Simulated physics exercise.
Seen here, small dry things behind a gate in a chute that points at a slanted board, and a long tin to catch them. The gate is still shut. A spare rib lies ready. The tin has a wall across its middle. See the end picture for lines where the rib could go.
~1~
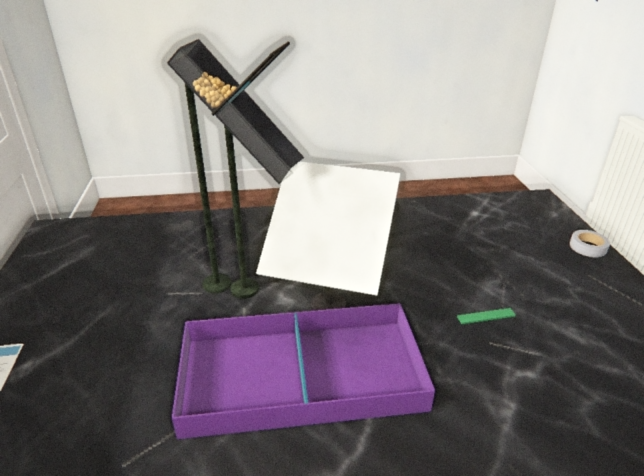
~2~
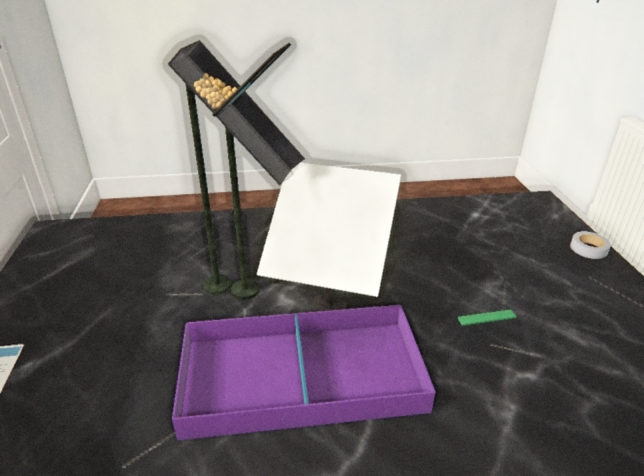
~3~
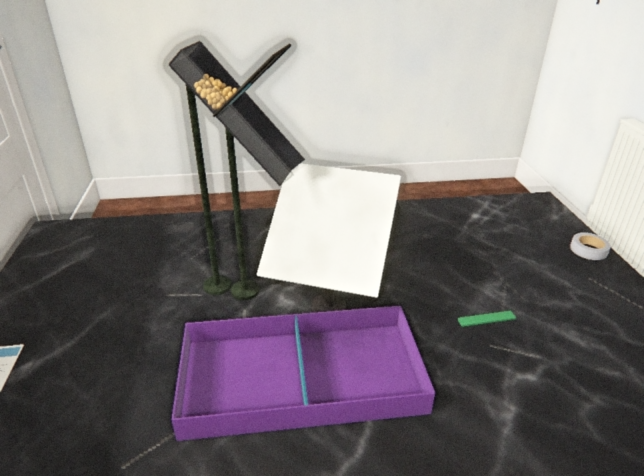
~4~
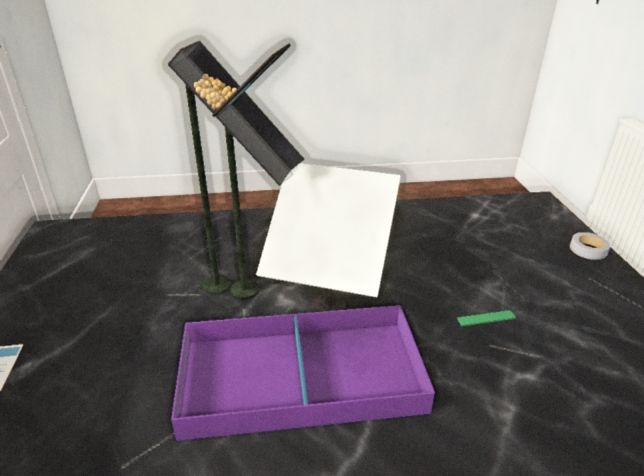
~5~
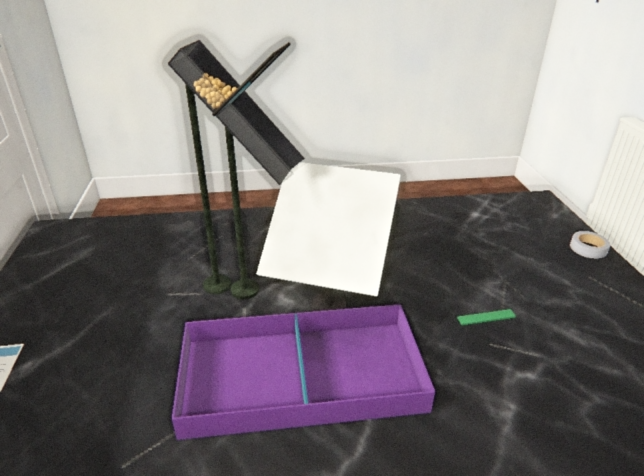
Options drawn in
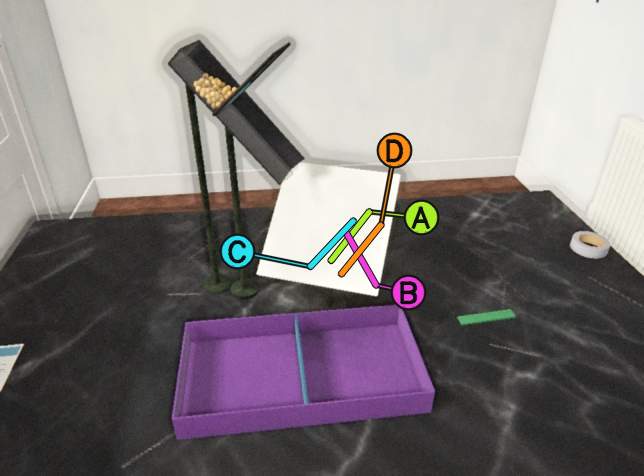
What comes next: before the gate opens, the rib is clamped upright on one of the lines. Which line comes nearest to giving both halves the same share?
It is A.
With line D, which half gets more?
Right.
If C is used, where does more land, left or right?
The left half.
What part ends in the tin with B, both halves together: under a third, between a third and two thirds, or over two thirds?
It is over two thirds.
On the marked copy, line A from (369, 211) to (331, 260); line B from (345, 231) to (376, 285); line C from (353, 220) to (310, 266); line D from (381, 224) to (341, 273).
With A, of what is caught, close to two thirds in the left half, close to a third in the right.
With B, of what is caught, a small share in the left half, the bulk in the right.
With C, of what is caught, all but a few in the left half, a small share in the right.
With D, of what is caught, close to a quarter in the left half, the bulk in the right.
